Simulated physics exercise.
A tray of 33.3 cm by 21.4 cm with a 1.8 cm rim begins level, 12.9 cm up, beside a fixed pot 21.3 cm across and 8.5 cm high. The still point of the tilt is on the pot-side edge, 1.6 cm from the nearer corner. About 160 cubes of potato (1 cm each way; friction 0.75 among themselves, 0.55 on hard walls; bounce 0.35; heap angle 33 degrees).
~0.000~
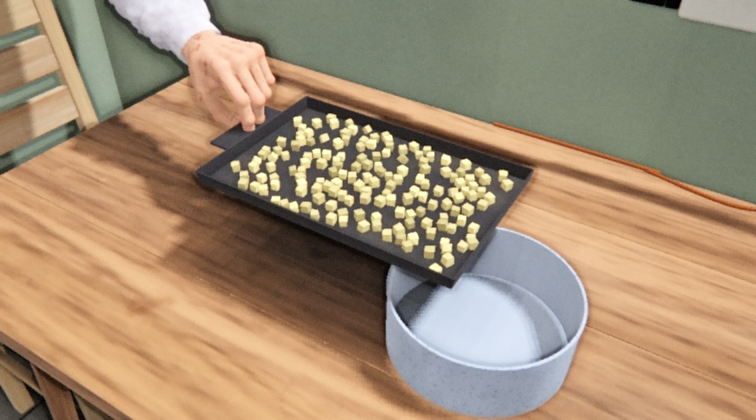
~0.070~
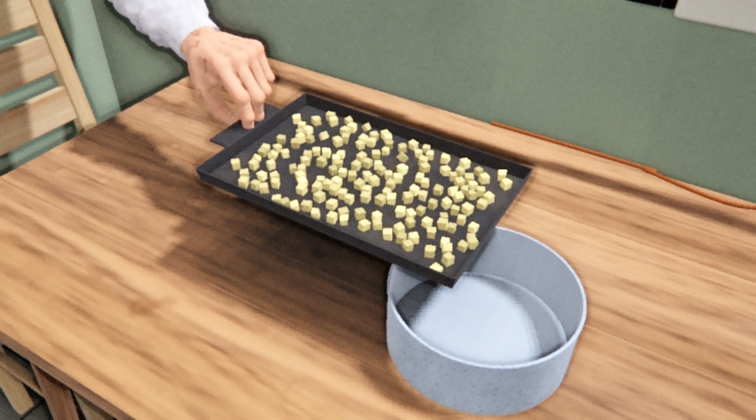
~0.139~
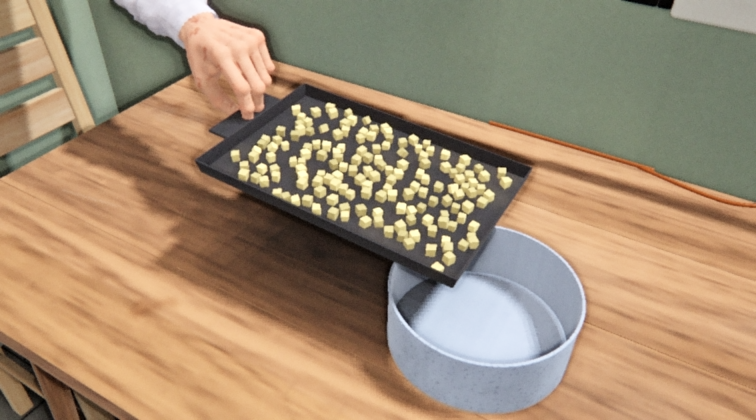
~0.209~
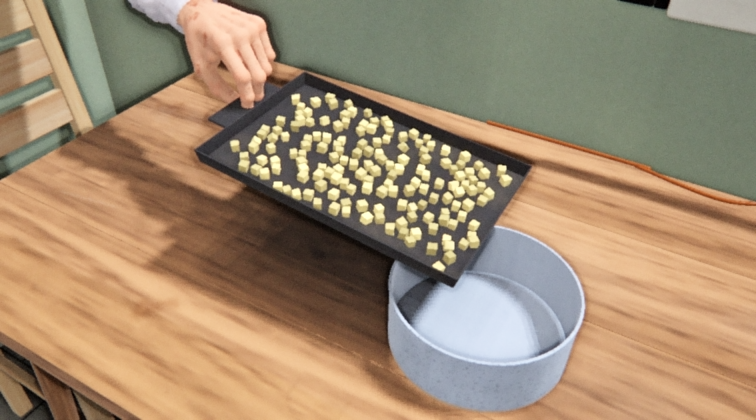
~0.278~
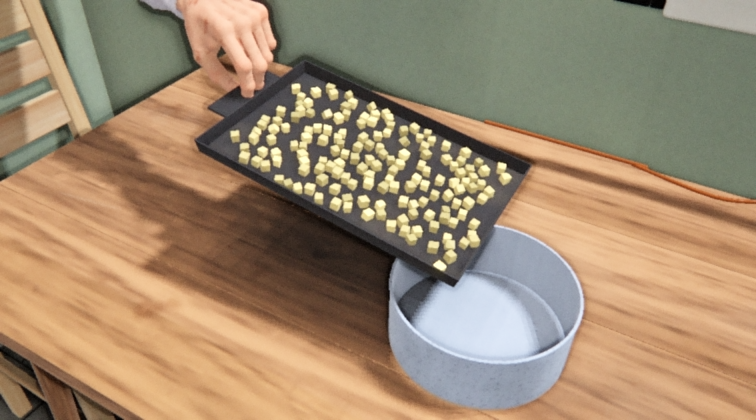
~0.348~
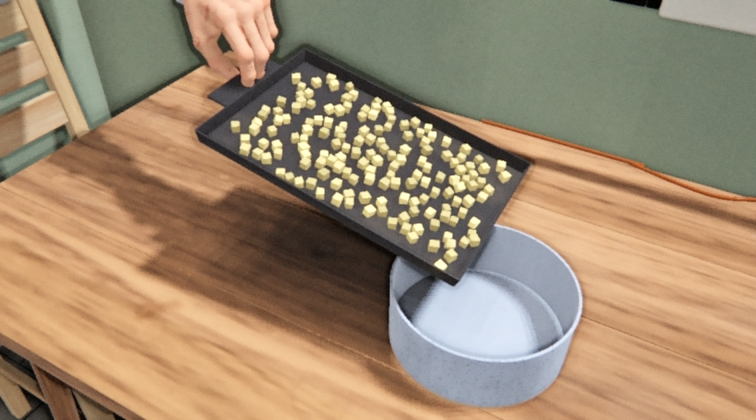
A hand gradually tilts a dark tray of pale cubes toward a round grey pot.
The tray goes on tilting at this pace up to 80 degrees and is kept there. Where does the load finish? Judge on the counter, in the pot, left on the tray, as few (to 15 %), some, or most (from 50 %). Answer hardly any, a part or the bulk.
On the counter: Hardly any; in the pot: A part; left on the tray: The bulk.
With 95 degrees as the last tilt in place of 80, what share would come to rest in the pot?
In that case some 90 per cent.
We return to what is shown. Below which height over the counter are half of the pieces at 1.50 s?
Some 16 cm.
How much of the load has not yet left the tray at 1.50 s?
Some 70 per cent of the load.
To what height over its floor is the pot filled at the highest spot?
About 1.5 cm.
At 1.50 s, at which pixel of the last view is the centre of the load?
Around (489, 233).
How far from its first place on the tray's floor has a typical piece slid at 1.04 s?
About 10 cm.
Then, at 1.04 s, tilt 44 degrees; the tray holds 100 %, the pot 0 %.
Then, at 1.50 s, tilt 65 degrees; the tray holds 70 %, the pot 25 %.
After 2.04 s, tilt 80 degrees; the tray holds 65 %, the pot 30 %.
At rest (2.9 s), counter 5 %, pot 30 %, tray 65 %.
